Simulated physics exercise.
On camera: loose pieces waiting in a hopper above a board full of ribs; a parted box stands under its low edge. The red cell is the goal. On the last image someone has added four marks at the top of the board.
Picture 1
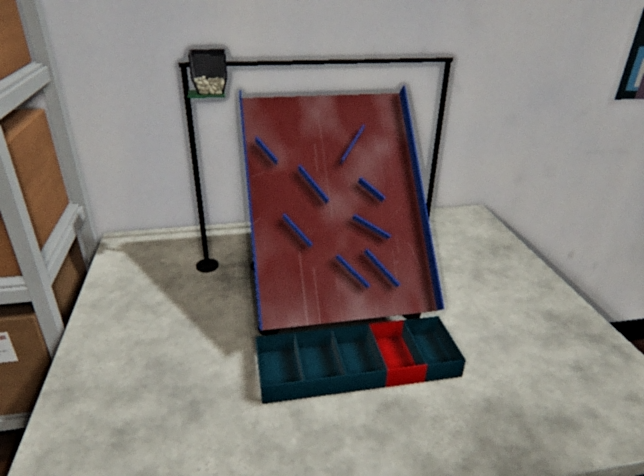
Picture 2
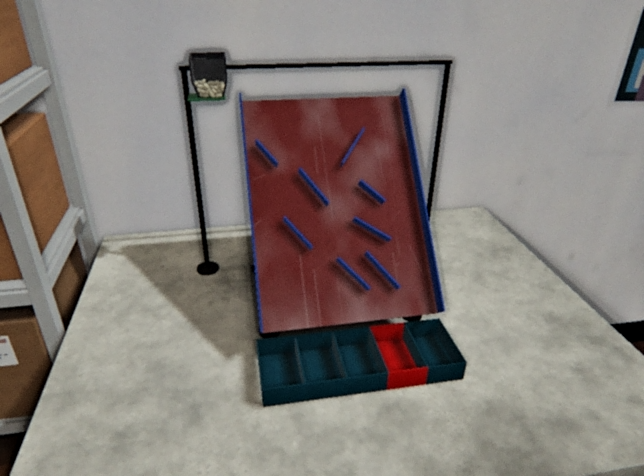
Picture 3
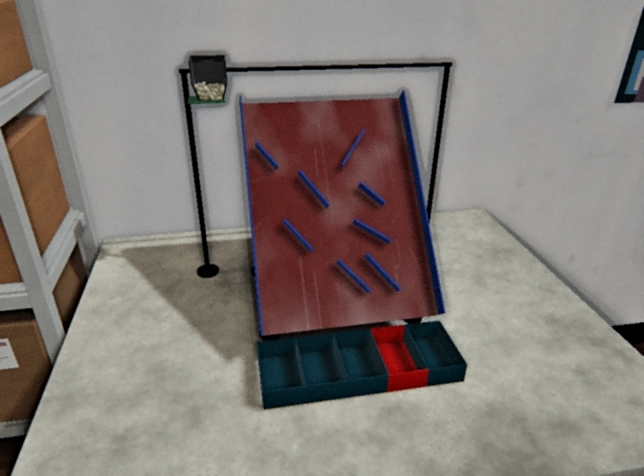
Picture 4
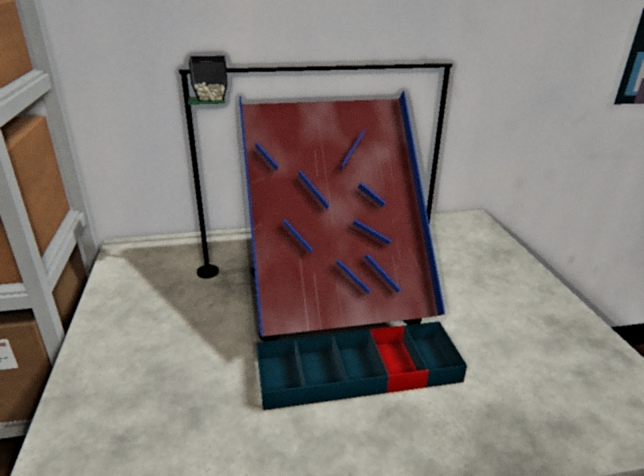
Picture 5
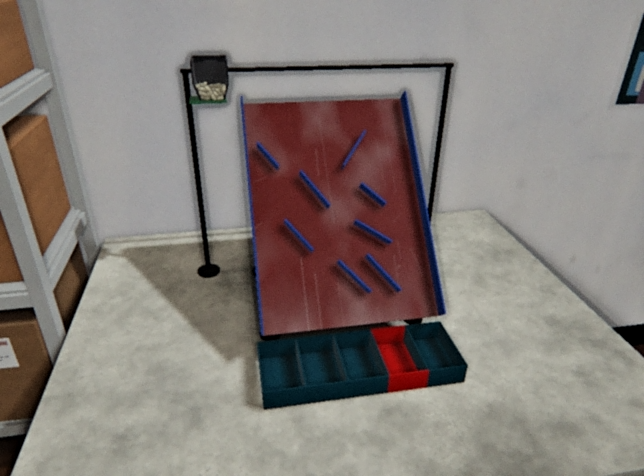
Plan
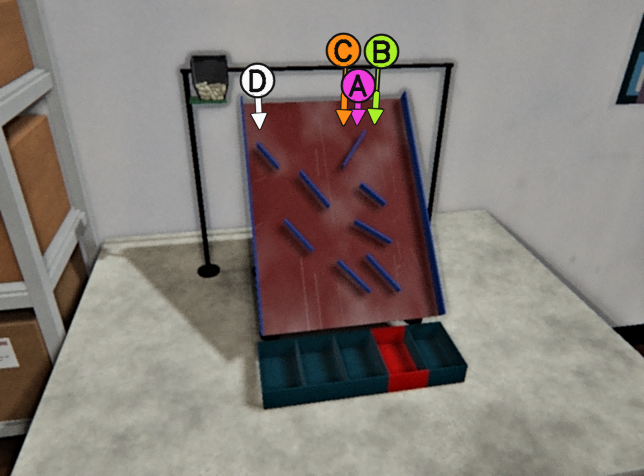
On a pale tabletop against a plain wall, a small hopper of white beans hung above a tilted red board with blue ribs and a divided tray below, and nothing noticeably moved.
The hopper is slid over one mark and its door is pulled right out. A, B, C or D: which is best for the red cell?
C works best here.
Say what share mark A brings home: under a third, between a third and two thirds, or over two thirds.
It is between a third and two thirds.
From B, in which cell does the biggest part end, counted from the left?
The fifth from the left.
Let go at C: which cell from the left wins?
The fourth from the left.
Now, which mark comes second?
It is A.
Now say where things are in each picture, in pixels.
Hopper at (210, 86), white beans, door shut, in the first picture.
Ribs (256, 139) to (277, 163), (343, 162) to (364, 127), (300, 168) to (329, 203), in the second picture.
Ribs (361, 182) to (386, 203), (284, 219) to (313, 249), (355, 219) to (392, 241), in the third picture.
Ribs (338, 260) to (371, 292), (367, 254) to (401, 290), in the fourth picture.
Red cell at (408, 380), number 4 of 5 from the left, in the fifth picture.
On the marked copy, mark A meets the board at (357, 119); mark B meets the board at (374, 118); mark C meets the board at (343, 119); mark D meets the board at (259, 123).
For mark A, about half in the red cell, about half in other cells, a stray few held on the board, a stray few outside the box.
For mark B, a small part in the red cell, most in other cells, a small part outside the box.
For mark C, about two thirds in the red cell, about a third in other cells, a stray few held on the board.
For mark D, a small part in the red cell, most in other cells, a small part outside the box.
